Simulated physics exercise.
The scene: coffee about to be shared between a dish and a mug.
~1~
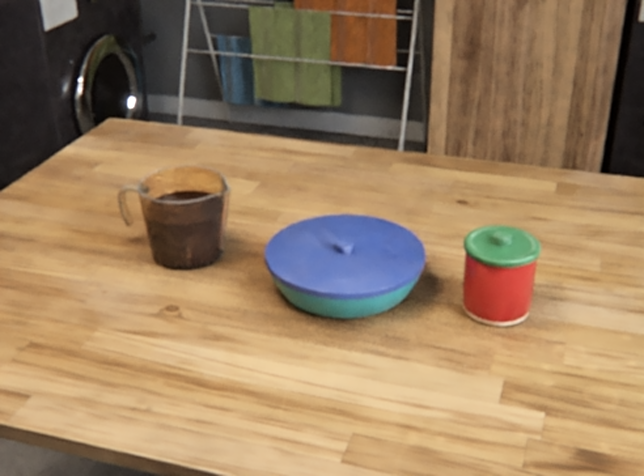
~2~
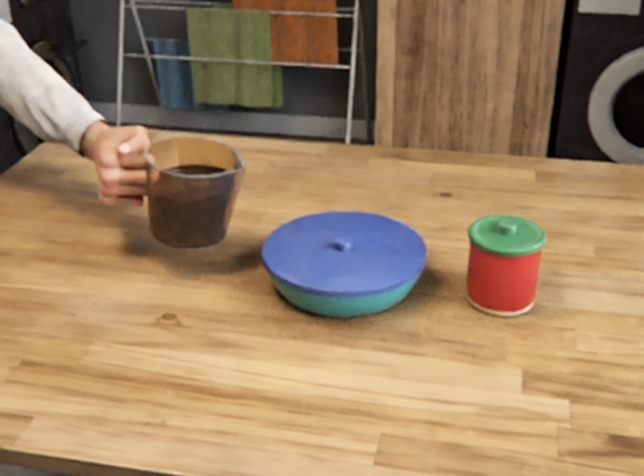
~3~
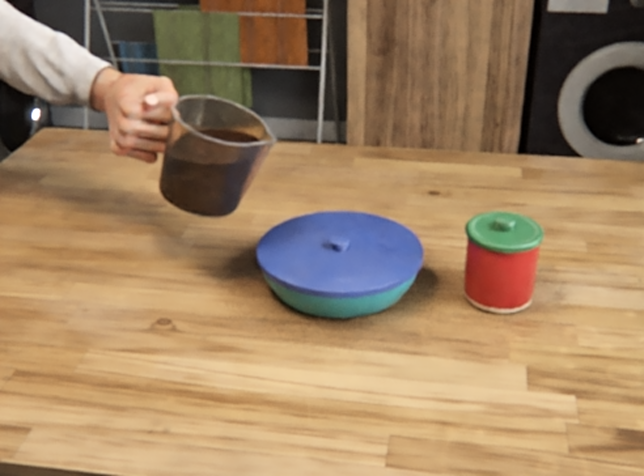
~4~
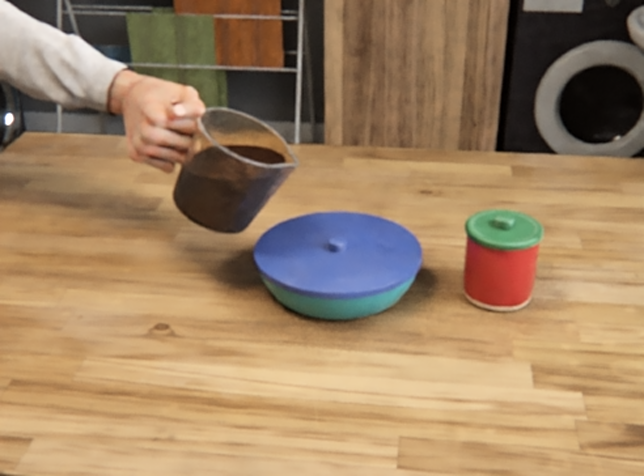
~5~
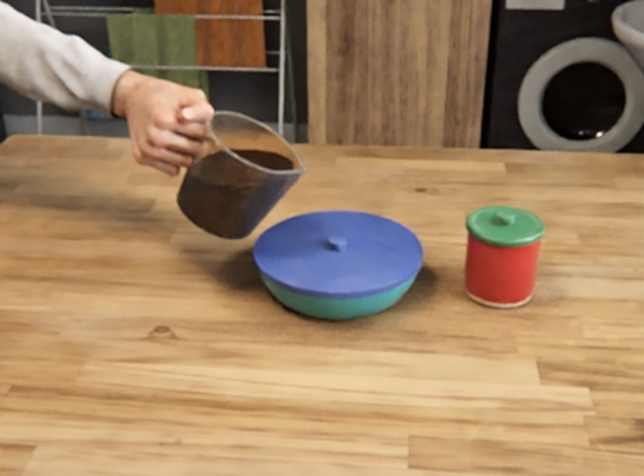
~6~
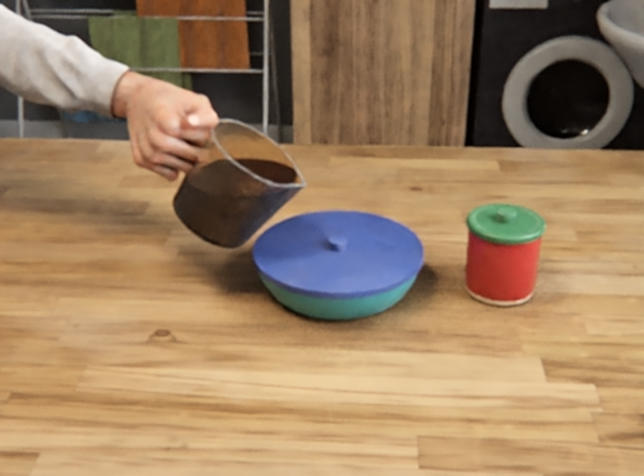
Hand lifting a glass jug of dark liquid from a wooden table and tilting it rightward beside a blue-lidded dish, red pot beyond.
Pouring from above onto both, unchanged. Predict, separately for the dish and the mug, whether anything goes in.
The dish turns it away; the mug turns it away.
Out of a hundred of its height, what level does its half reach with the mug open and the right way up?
65 %, roughly.
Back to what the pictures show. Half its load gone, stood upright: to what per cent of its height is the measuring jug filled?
Roughly 35 %.
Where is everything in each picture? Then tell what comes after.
All stand on the top; measuring jug (185, 216) about two thirds full; dish (345, 273) with its lid on; mug (498, 282) with its lid on, in the first frame.
The hand lifts the measuring jug; measuring jug about two thirds full, surface at (191, 182); dish (344, 271) with its lid on, in the second frame.
Tilting; measuring jug (210, 155) about two thirds full; mug (500, 268) with its lid on, in the third frame.
No stream yet; measuring jug (229, 171) tipped 25° with all of its load; dish (338, 272) with its lid on, in the fourth frame.
Still nothing leaves it; measuring jug (235, 176) tipped 30° with all of its load; mug (501, 263) with its lid on, in the fifth frame.
On the point of pouring; measuring jug (234, 184) tipped 35° with all of its load; dish (338, 272) with its lid on; mug (502, 261) with its lid on, in the sixth frame.
Soon after, it hits the lid of the dish and runs off.
Later, it hits the lid of the mug and runs off.
In the end, the dish is empty, in a puddle; the mug is empty, in a puddle.
